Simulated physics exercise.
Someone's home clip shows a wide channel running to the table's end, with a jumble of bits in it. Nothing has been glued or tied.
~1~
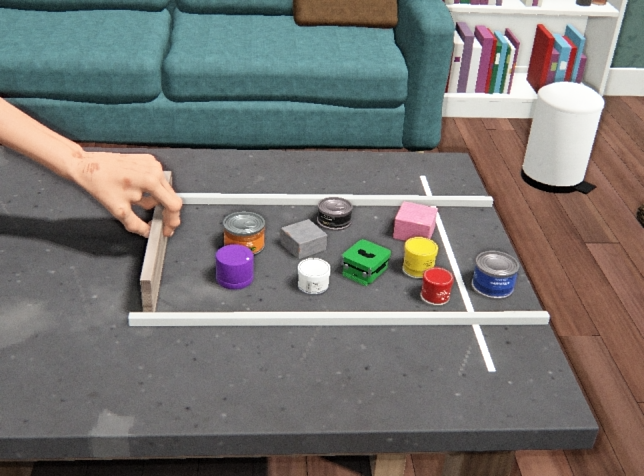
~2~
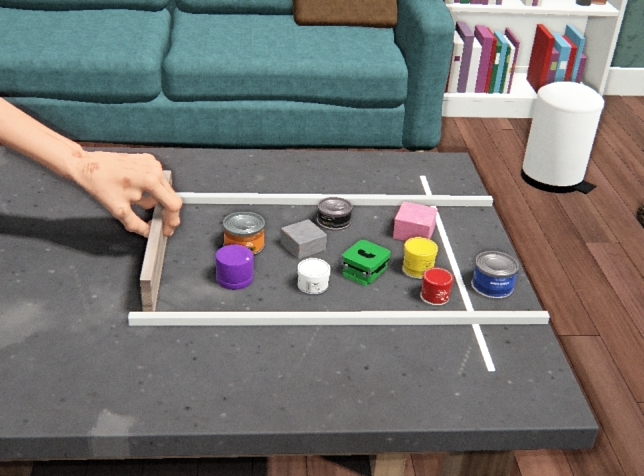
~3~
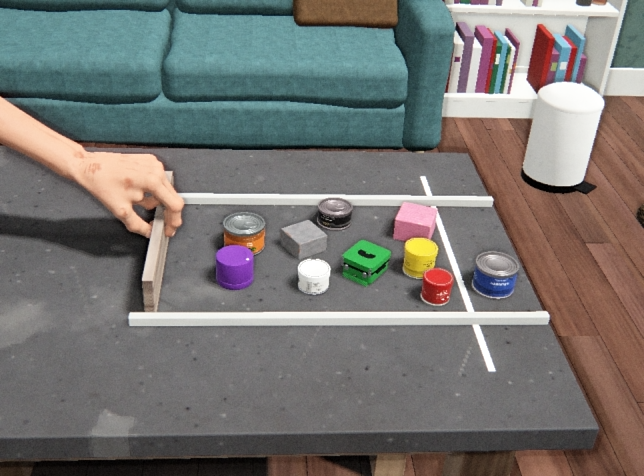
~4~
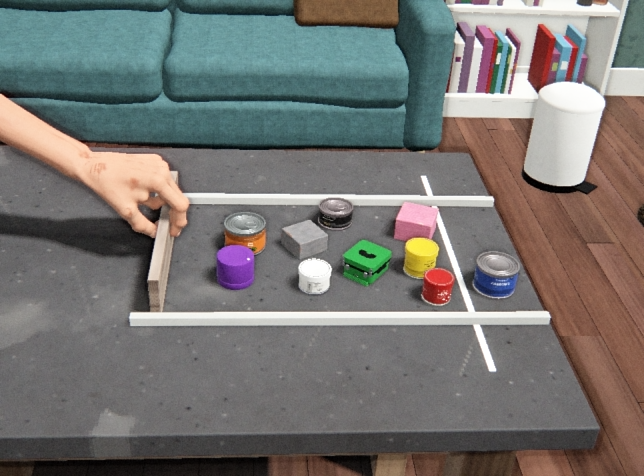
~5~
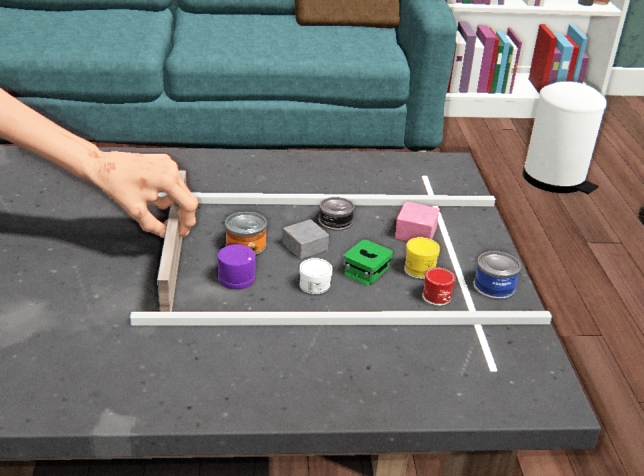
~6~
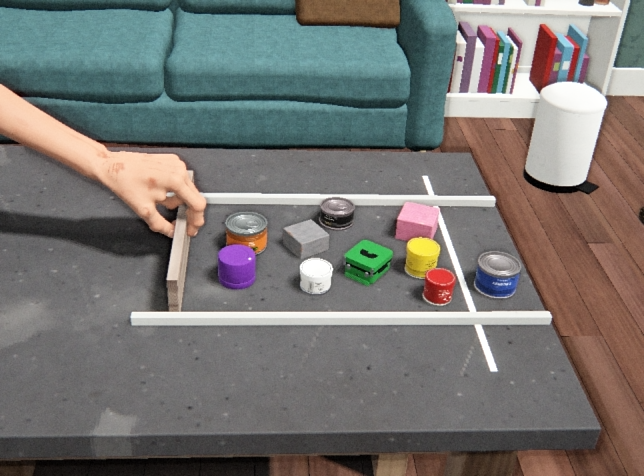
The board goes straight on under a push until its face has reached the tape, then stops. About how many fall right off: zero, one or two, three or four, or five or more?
It ends with a lone piece or a pair gone from the top.
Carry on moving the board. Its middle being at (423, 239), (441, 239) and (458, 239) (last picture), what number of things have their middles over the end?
Taking the three positions in turn, the counts come to 0, 2 and 2.
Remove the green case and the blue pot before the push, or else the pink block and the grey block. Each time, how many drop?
You'd count 0 the first time and 1 the second time.
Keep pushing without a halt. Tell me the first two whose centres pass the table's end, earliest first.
Blue pot, then yellow pot.
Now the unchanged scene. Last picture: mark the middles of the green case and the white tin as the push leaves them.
Approximately (515, 269) for one, approximately (485, 291) for the other.
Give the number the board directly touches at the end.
That number would be 4.
A little later, none off yet; blue pot at rest near (497, 275); red tin at rest near (439, 287); pink block at rest near (418, 224).
Next, none off yet; blue pot at rest near (497, 275); red tin at rest near (439, 287); pink block moving near (421, 221).
When it is over, the number that fall off is one or two; down, yellow pot and blue pot.
